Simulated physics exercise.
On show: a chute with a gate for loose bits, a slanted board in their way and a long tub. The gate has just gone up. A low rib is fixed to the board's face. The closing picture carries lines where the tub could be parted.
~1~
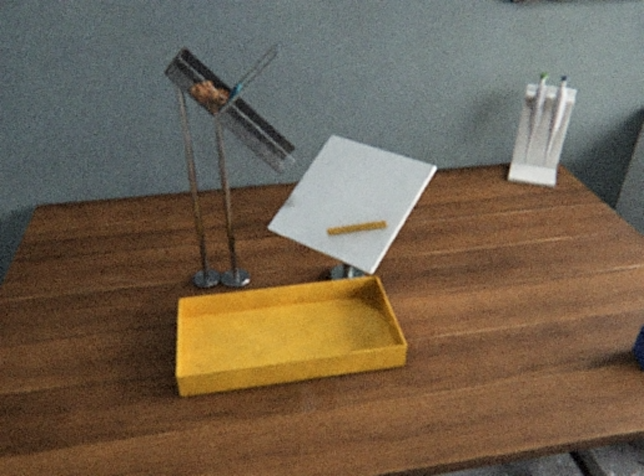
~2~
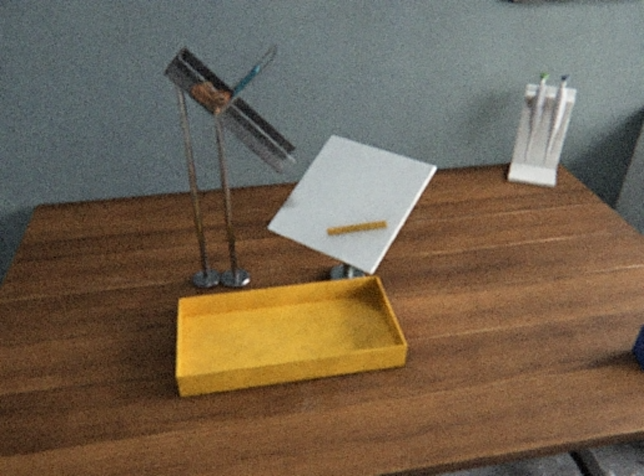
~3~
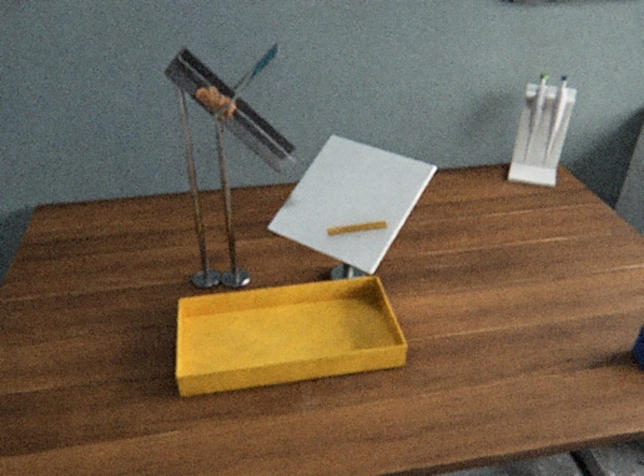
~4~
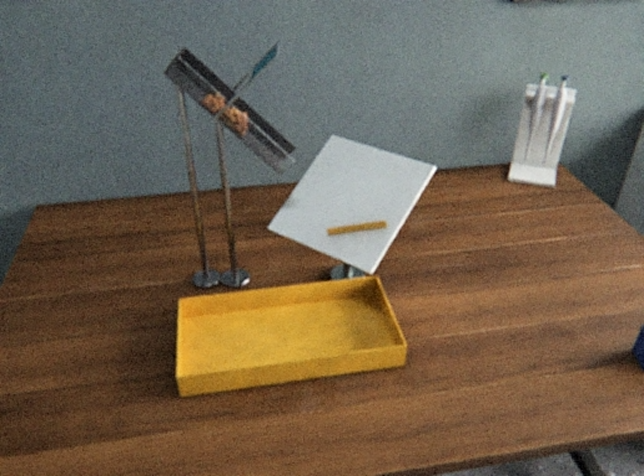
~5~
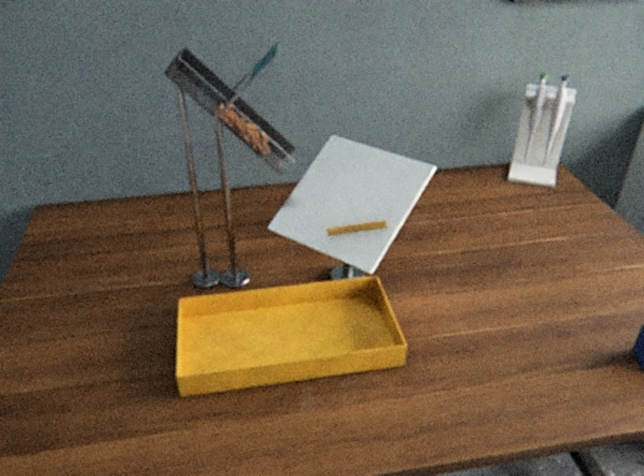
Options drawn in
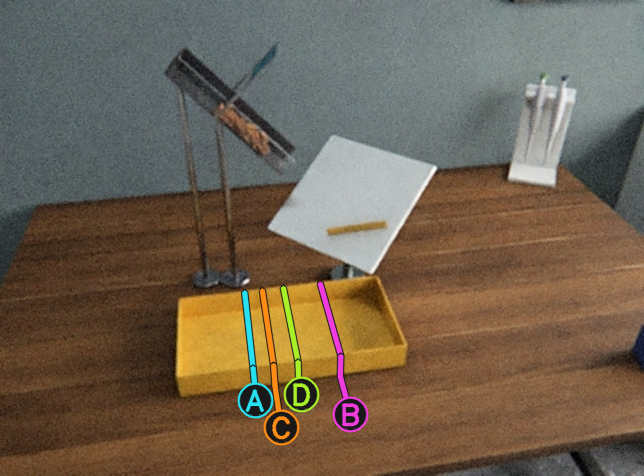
On a wooden table, a chute's gate lifts and small orange-brown bits slide down to the right.
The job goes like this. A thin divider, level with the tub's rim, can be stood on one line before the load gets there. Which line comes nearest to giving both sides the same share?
Line D does it best.
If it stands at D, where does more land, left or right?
The right side.
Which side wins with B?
Left.
On the marked copy, line A crosses the front rim at (252, 366); line B crosses the front rim at (340, 354); line C crosses the front rim at (273, 363); line D crosses the front rim at (297, 360).
If A is chosen, of what is caught, a stray few on the left of the divider, nearly all on the right.
If B is chosen, of what is caught, nearly all on the left of the divider, a stray few on the right.
If C is chosen, of what is caught, about a quarter on the left of the divider, most on the right.
If D is chosen, of what is caught, about a third on the left of the divider, about two thirds on the right.
